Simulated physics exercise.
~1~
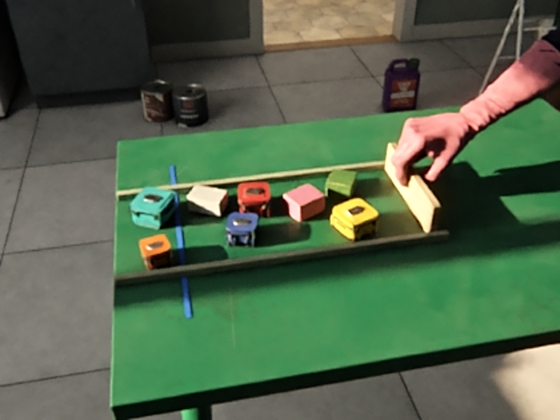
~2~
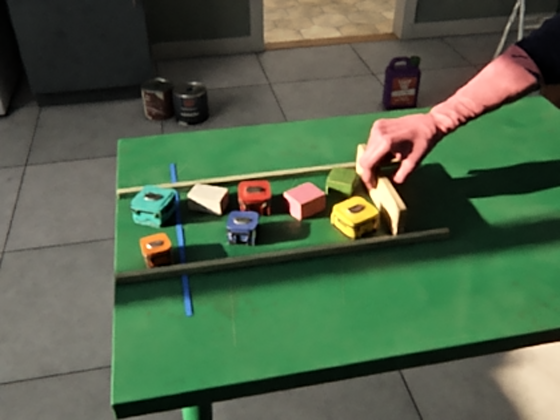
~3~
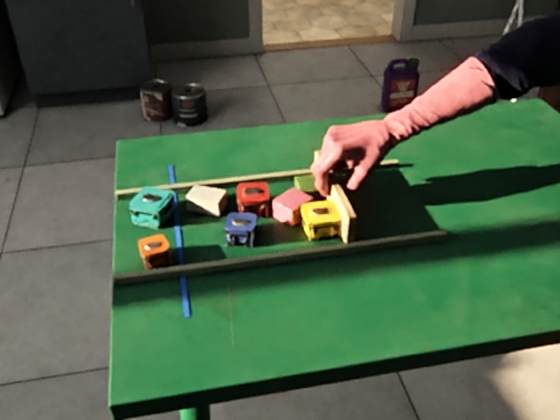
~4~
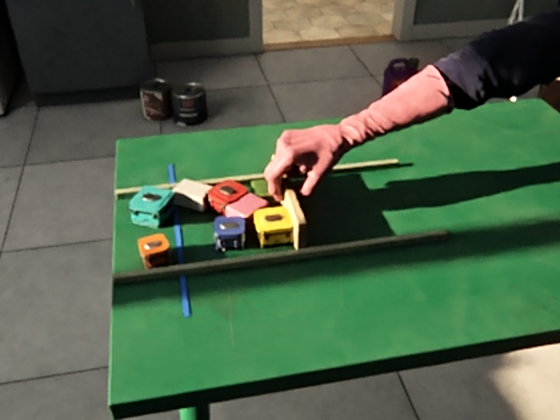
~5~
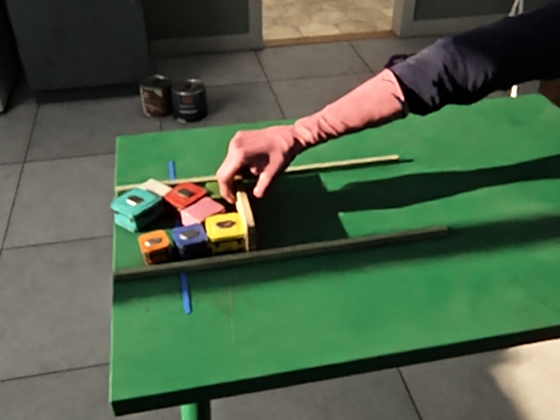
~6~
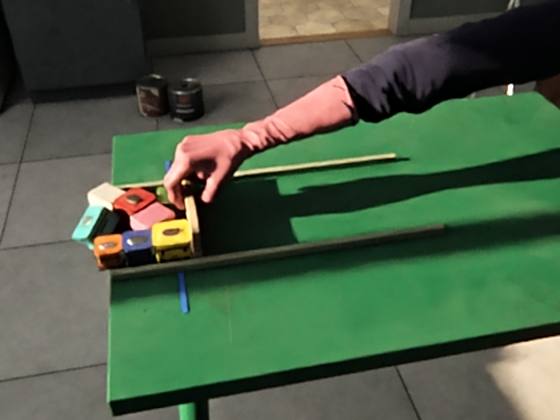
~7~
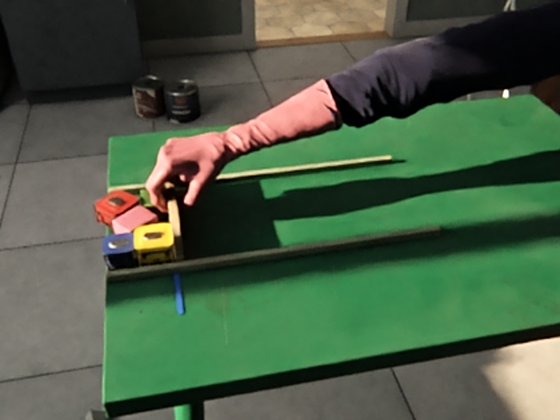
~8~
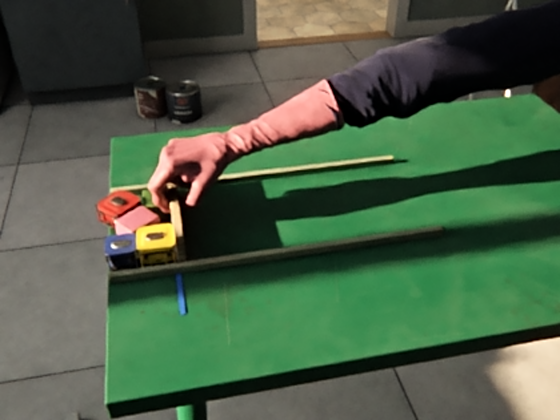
In this clip, a hand slides an upright wooden board leftward along a green table between two wooden strips, bunching colourful cases and blocks together and pushing them past blue tape, until the turquoise and orange cases and white block go over the left edge while others remain.
